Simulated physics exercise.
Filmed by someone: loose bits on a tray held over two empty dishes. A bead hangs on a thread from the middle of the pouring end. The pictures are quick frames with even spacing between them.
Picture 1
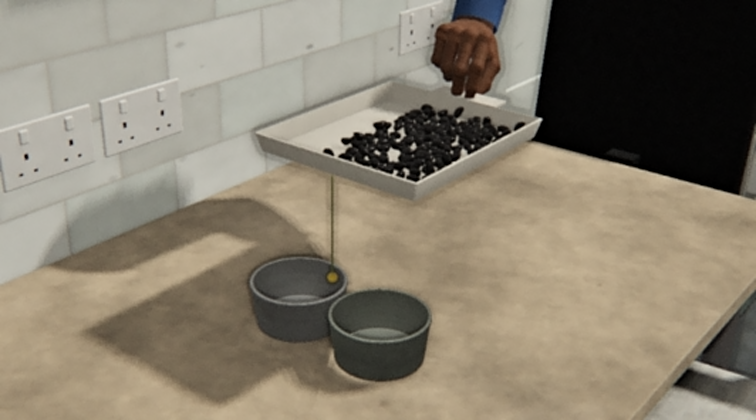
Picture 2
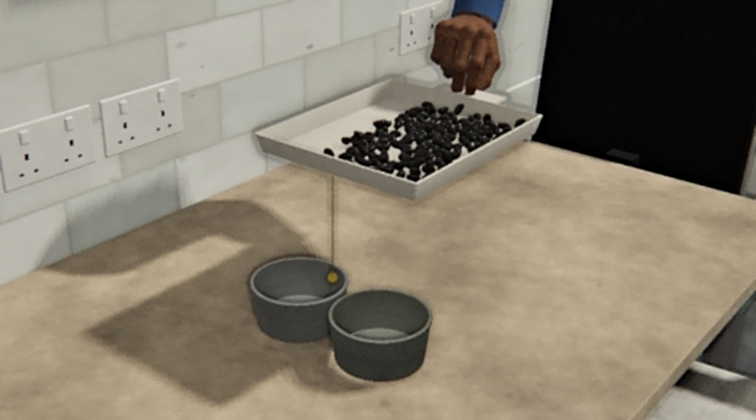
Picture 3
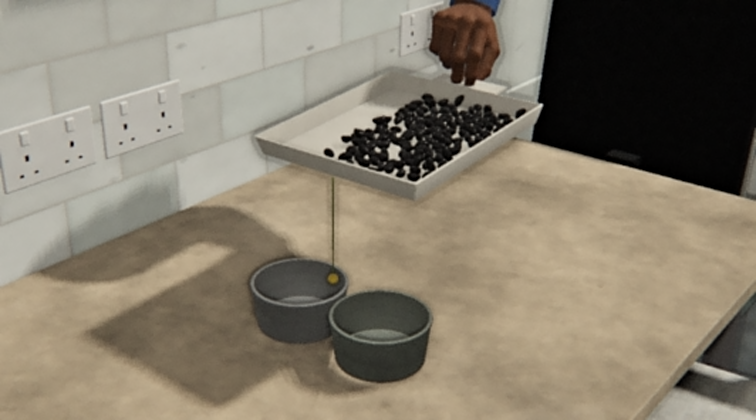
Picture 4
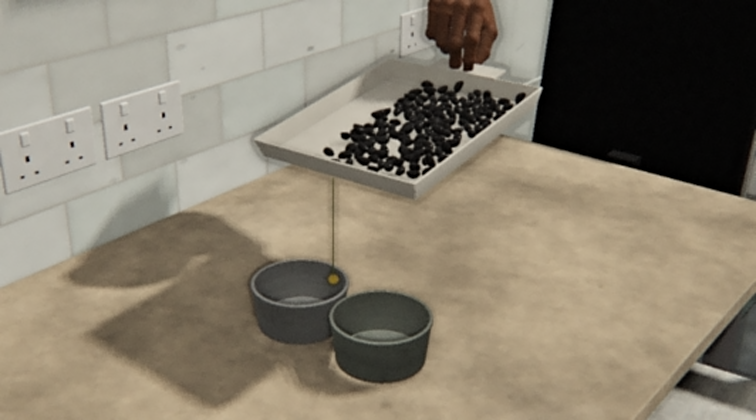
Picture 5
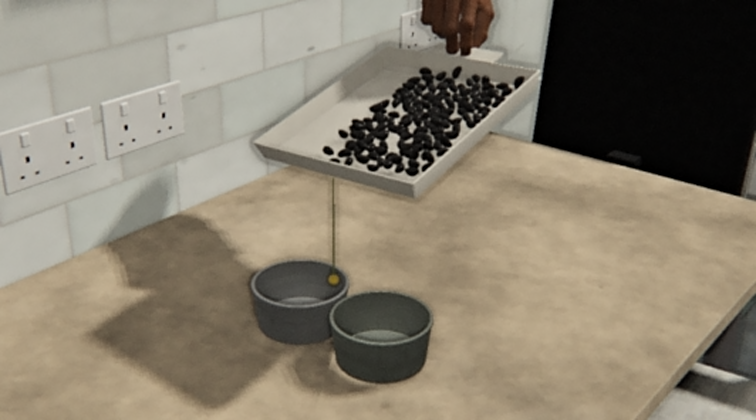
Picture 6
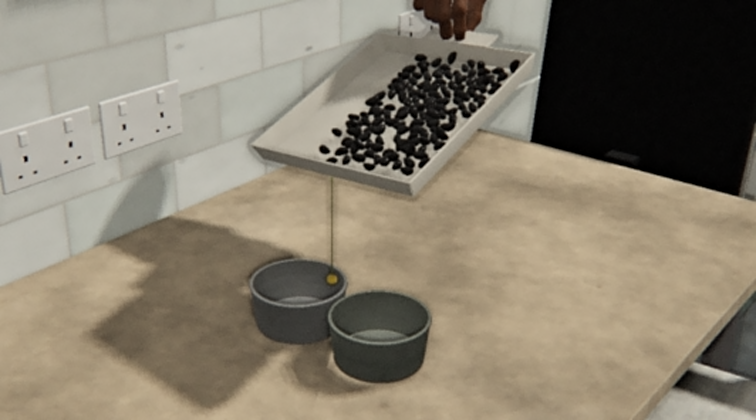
A hand raised the far side of a pale tray of black beans above two empty gray dishes, slowly at first, then more steeply, while a small bead hung on a thread almost still.
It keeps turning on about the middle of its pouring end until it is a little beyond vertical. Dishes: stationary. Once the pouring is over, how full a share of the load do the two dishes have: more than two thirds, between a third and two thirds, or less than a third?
They have less than a third of it.
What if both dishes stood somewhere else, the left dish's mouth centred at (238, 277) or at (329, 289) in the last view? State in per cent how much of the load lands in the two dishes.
Some 80 percent in the first case, 0 percent in the second.
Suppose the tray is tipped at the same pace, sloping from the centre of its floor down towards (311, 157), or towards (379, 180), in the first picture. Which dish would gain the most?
Order of results: The left-placed dish, followed by the right-placed dish.
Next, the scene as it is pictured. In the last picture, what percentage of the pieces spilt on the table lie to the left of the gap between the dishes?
Roughly 100 percent.
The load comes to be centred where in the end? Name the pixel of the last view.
I'd mark it at roughly (237, 339).
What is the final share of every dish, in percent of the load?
Split in per cent - left dish 20, right dish 0.
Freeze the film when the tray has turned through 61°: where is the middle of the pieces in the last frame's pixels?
Somewhere about pixel (336, 131).
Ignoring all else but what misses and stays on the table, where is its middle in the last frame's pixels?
Centre: Roughly (200, 346).
Soon, tray tipped steeply; all on the tray.
A while on, tray tipped right over; about two thirds on the tray; a stray few in the left dish; a small part outside both; about a quarter in the air.
Towards the end, tray tipped past a quarter turn; about a quarter in the left dish; most outside both.
Finally, tray tipped past a quarter turn; none in the right dish; about a quarter in the left dish; most outside both.
